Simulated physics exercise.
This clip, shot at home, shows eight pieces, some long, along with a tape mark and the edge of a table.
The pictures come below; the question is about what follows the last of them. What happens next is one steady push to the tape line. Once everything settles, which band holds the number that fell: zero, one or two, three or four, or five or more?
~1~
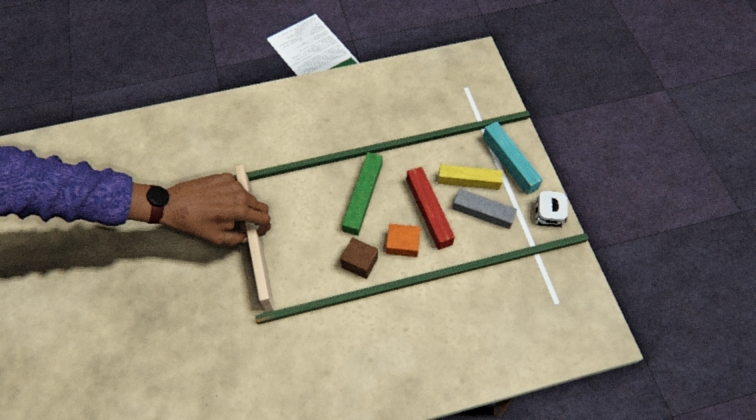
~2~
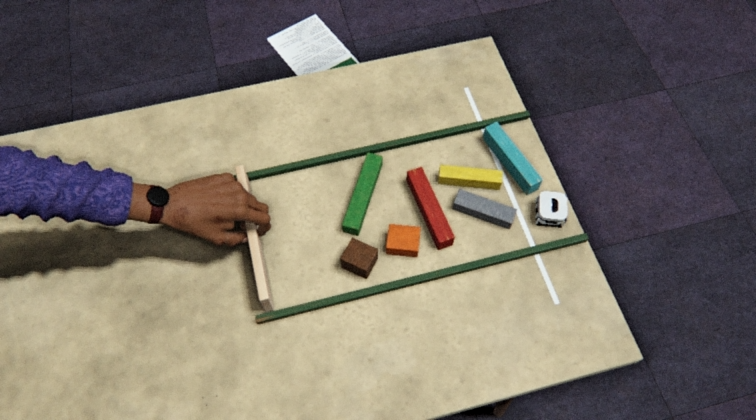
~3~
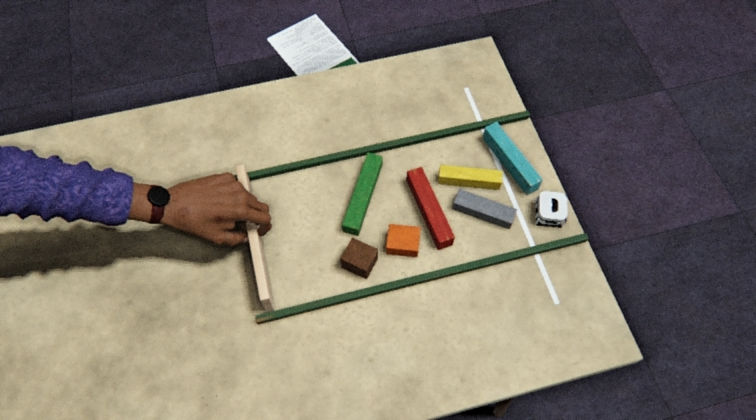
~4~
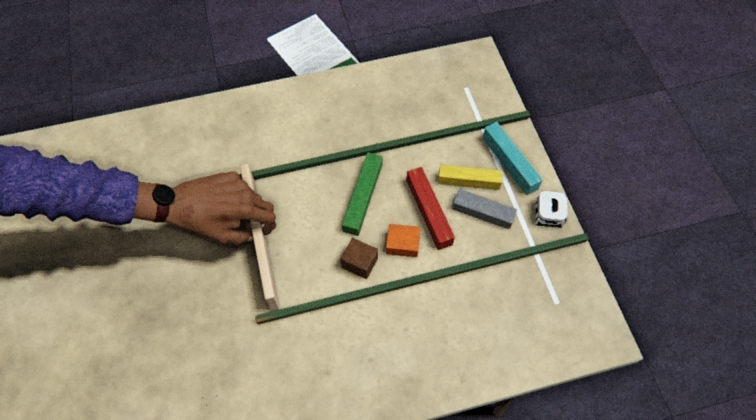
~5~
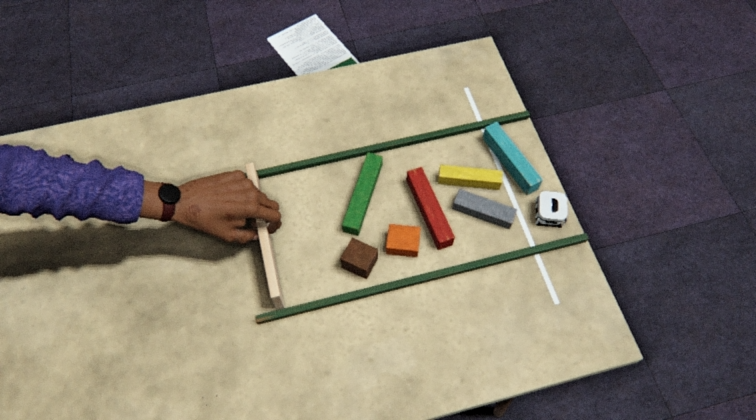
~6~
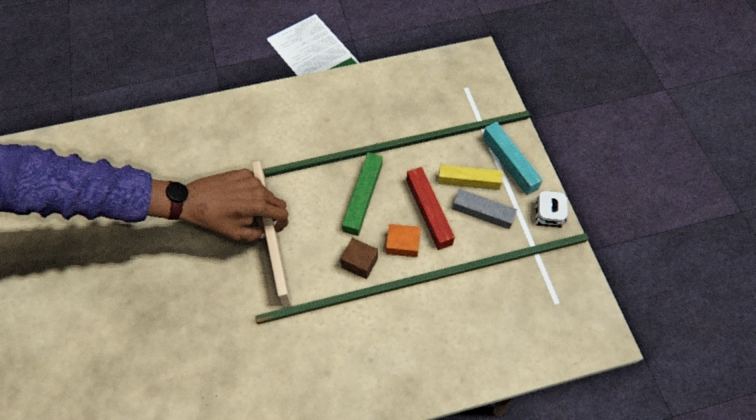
It is in the band three or four.
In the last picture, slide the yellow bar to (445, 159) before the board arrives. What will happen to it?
Here the yellow bar stays aboard.
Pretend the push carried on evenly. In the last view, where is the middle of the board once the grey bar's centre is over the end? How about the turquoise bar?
For the grey bar, about (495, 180); for the turquoise bar, about (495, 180).
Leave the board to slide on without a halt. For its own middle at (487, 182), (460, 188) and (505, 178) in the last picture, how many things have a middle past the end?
Middles past end - pos 1: 1, pos 2: 0, pos 3: 3.
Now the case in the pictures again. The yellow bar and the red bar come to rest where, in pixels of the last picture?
The yellow bar comes to rest close to (536, 141), while the red bar rests close to (550, 175).
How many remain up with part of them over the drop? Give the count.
Things overhanging at the end: 2.
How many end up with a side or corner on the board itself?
That makes 2.
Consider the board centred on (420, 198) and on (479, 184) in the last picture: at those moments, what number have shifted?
6 and 8.
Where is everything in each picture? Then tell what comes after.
The first picture shows white case (551, 210); turquoise bar (512, 158); grey bar (485, 209); board (254, 237); tape (507, 186).
The second picture shows turquoise bar (511, 158); orange block (403, 241).
The third picture shows grey bar (484, 209); red bar (430, 207).
The fourth picture shows white case (551, 210); brown block (360, 259).
The fifth picture shows turquoise bar (511, 158); board (264, 234).
The sixth picture shows white case (551, 210); turquoise bar (511, 158); grey bar (484, 209); board (271, 233); tape (507, 186).
Early on, none off yet; white case at rest near (551, 210); turquoise bar at rest near (511, 158); grey bar at rest near (484, 209).
Finally, the number that fall off is three or four; lost, grey bar, turquoise bar and white case.
